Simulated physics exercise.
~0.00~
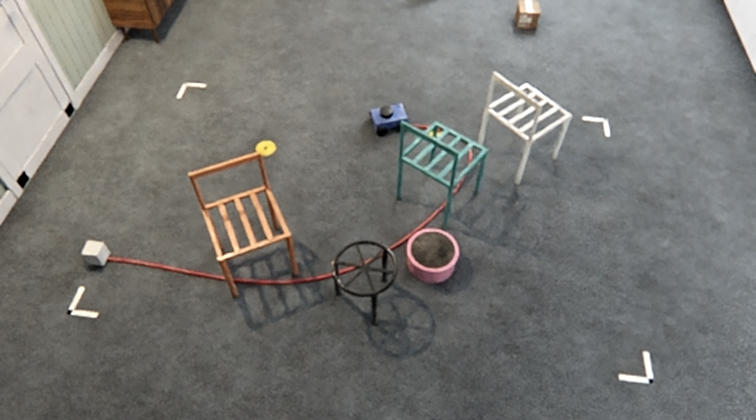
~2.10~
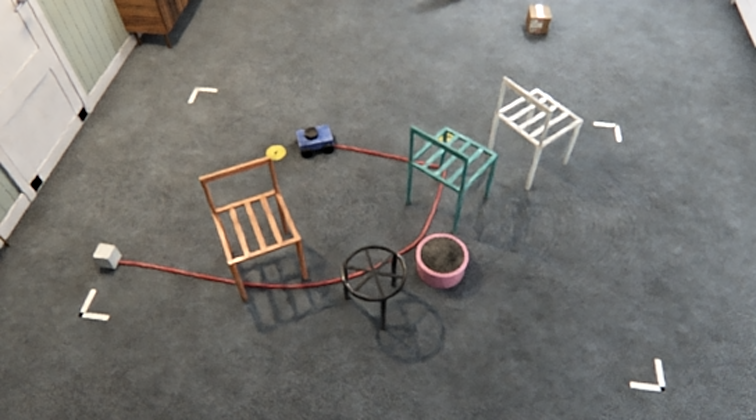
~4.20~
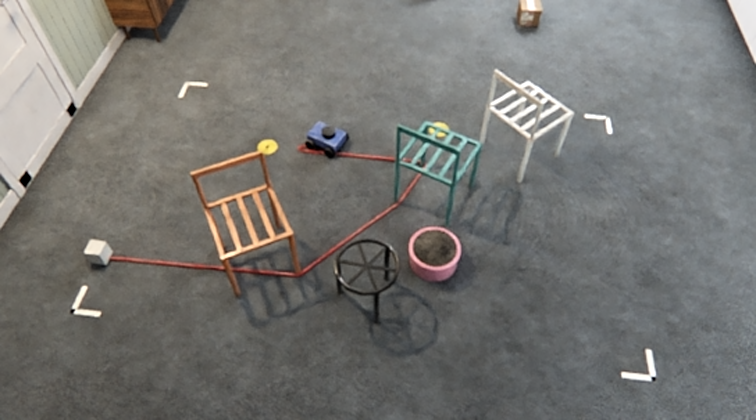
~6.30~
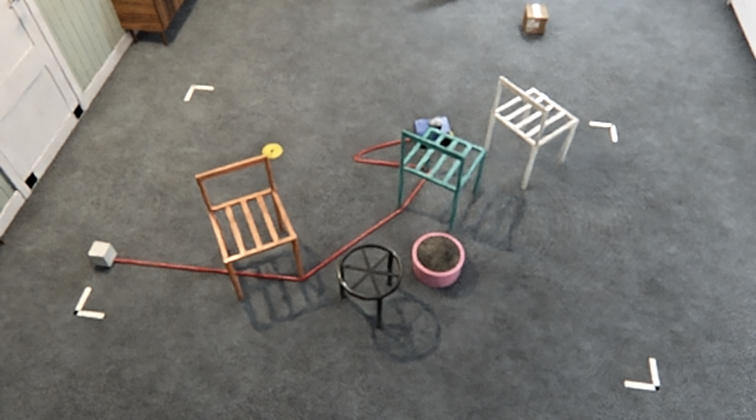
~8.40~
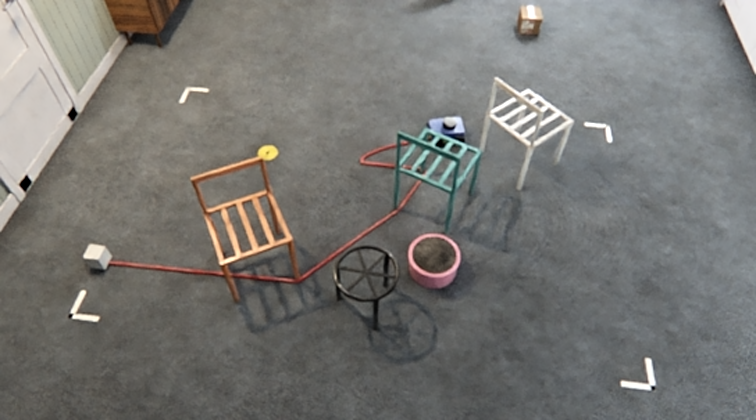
A blue cart trailing a red lead rolls left, then returns right behind the teal chair.
